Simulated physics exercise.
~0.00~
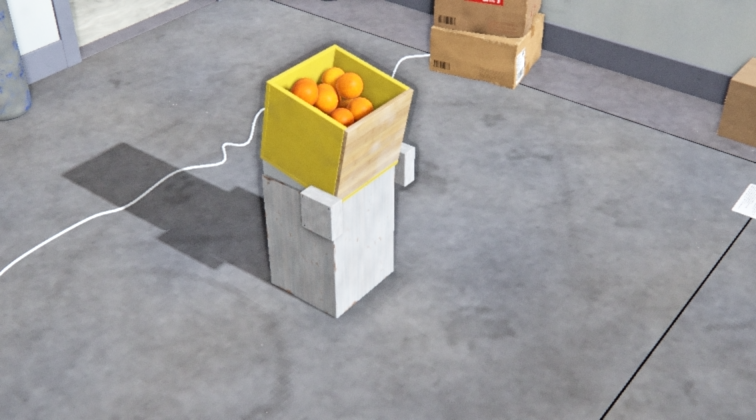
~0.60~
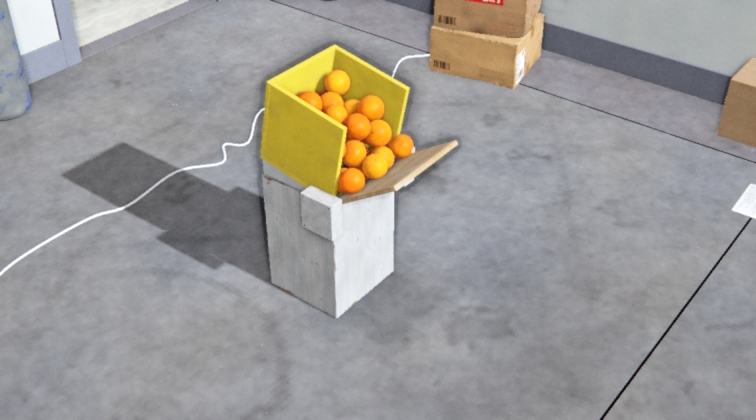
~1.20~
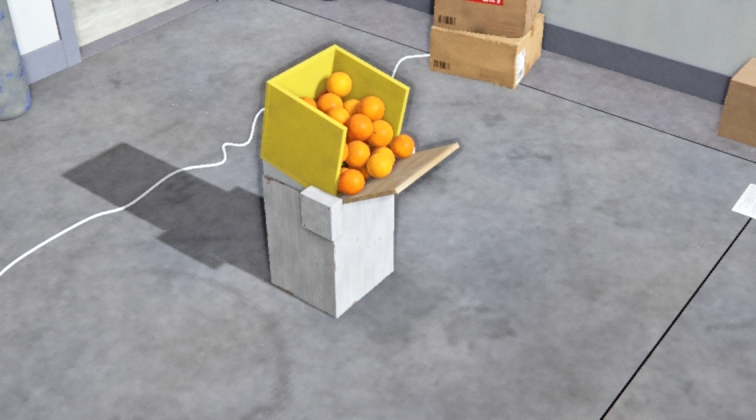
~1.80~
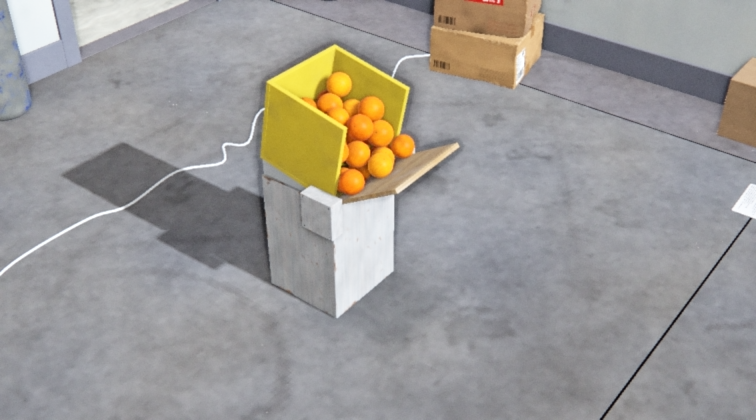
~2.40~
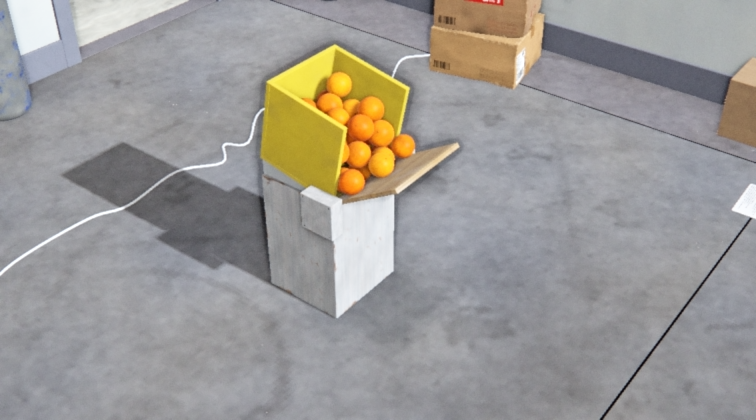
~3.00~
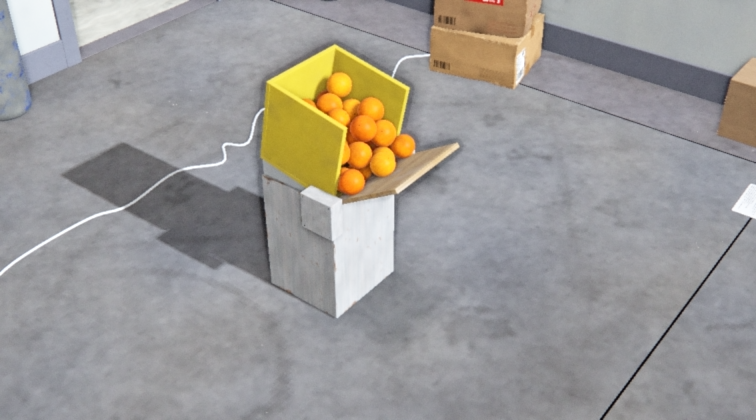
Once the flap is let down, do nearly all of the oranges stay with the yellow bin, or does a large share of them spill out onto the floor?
They stay with the bin. The oranges slump toward the open end and come to rest against the slanted flap, and none are seen on the floor.
A wooden flap closes the low right end of a yellow bin of oranges, which sits on a pale grey block on a concrete floor. The flap swings down and outward to the right, opening that end. The oranges shift toward the gap, and a few roll onto the lowered flap. The flap stops at a slant with its outer edge tipped up, and the oranges settle against it with only slight movement. At the end the pile rests still in the bin and on the flap, and the floor around it stays clear.
